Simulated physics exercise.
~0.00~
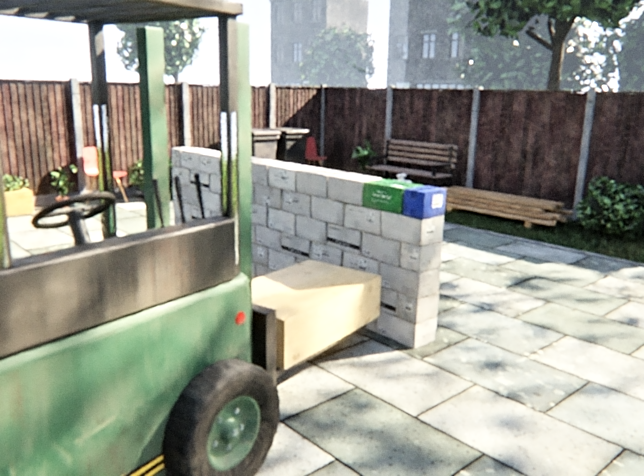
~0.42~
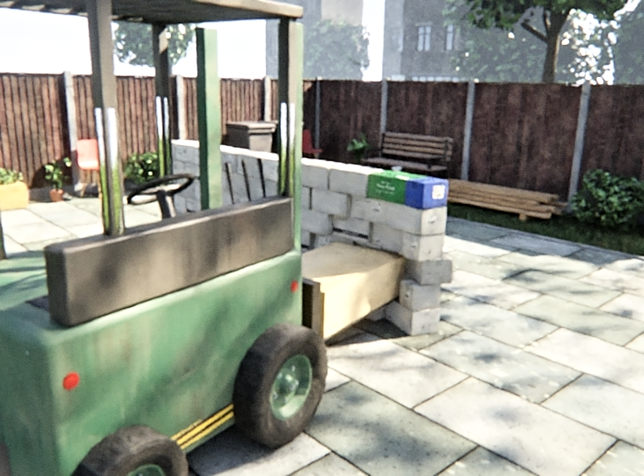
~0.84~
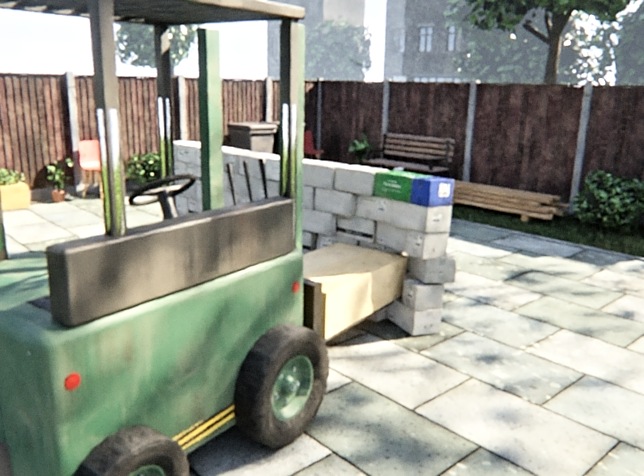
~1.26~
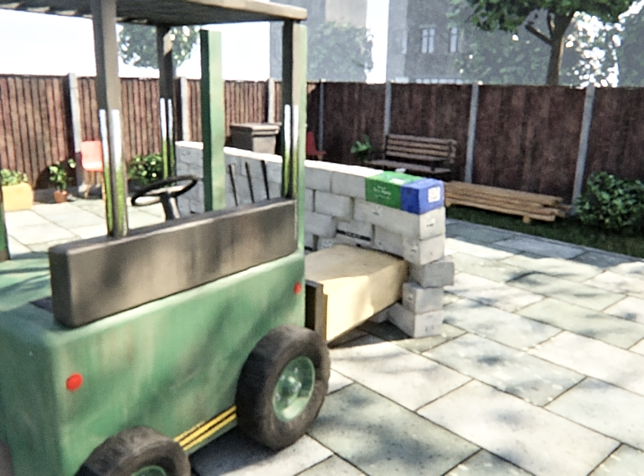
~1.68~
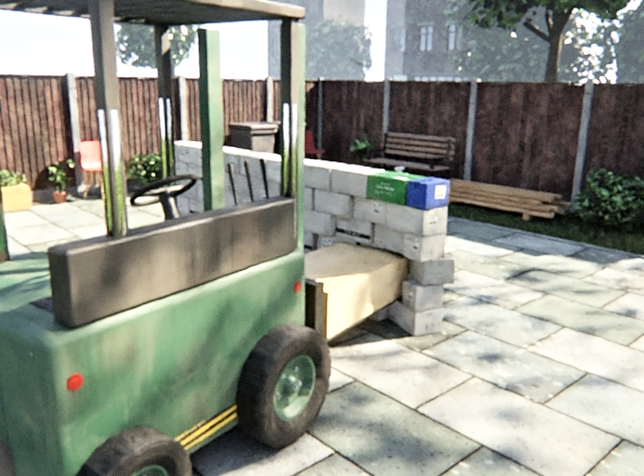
At the start, a green forklift stands at the left of a paved yard, holding a pale, box-like load close to a wall of stacked grey blocks, with one green and one blue block on top at the near end. The forklift moves forward and to the right, pushing the load into the wall at a slight angle. Blocks near the end shift out of line, and a few jut outward while gaps open between them. The forklift then stops, and the load stays lodged in the wall. At the end, the disturbed wall is still standing, with the green and blue blocks still on top.
